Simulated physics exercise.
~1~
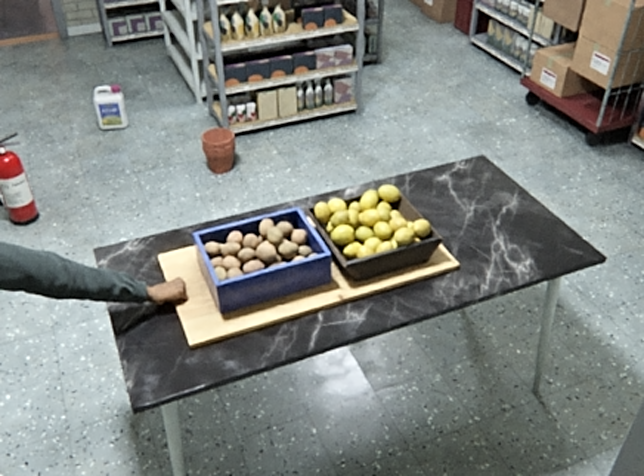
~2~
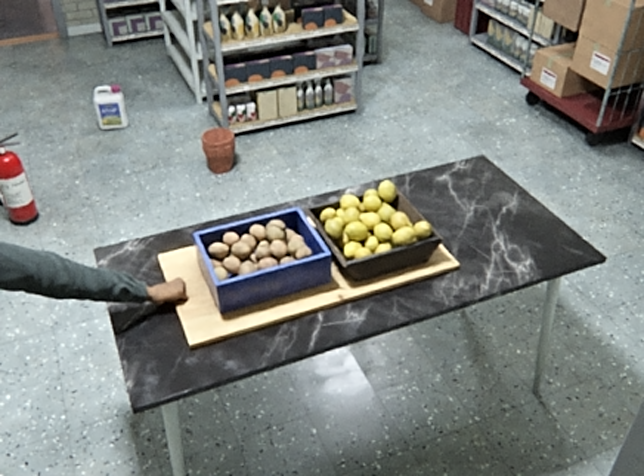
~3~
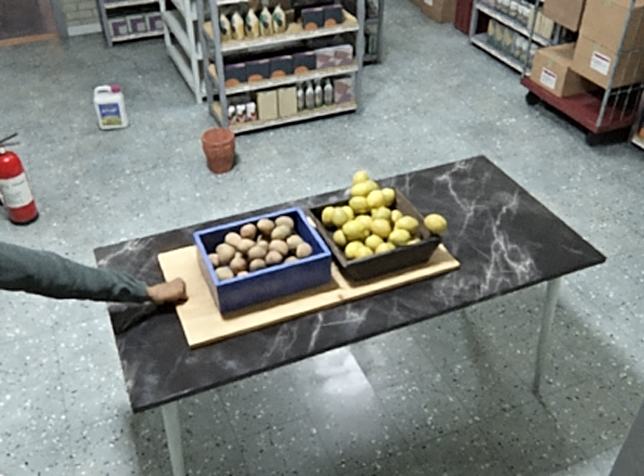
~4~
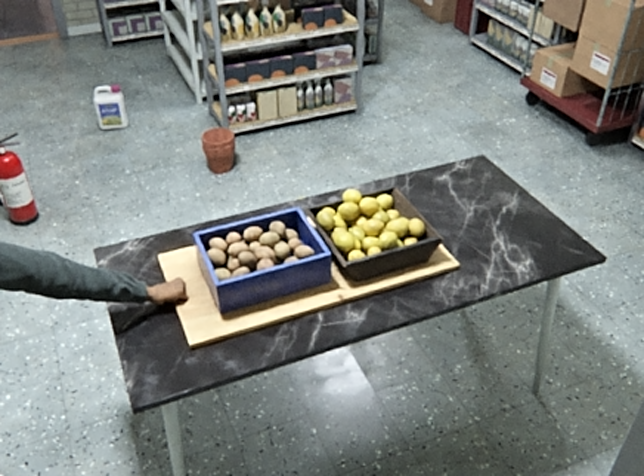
A hand at the end of a dark sleeve grips the left end of a pale wooden board on a black marble-patterned table, in a storeroom seen from above. On the board sit a blue tub of brown potatoes and, to its right, a black tub heaped with yellow lemons. Behind are stocked shelves, a terracotta pot and a white jug, with a red extinguisher at left. The pieces shift and resettle in both tubs, and lemons ride up at the black tub's back and right edges. At the end the heap sits lower, the potatoes still inside their tub.
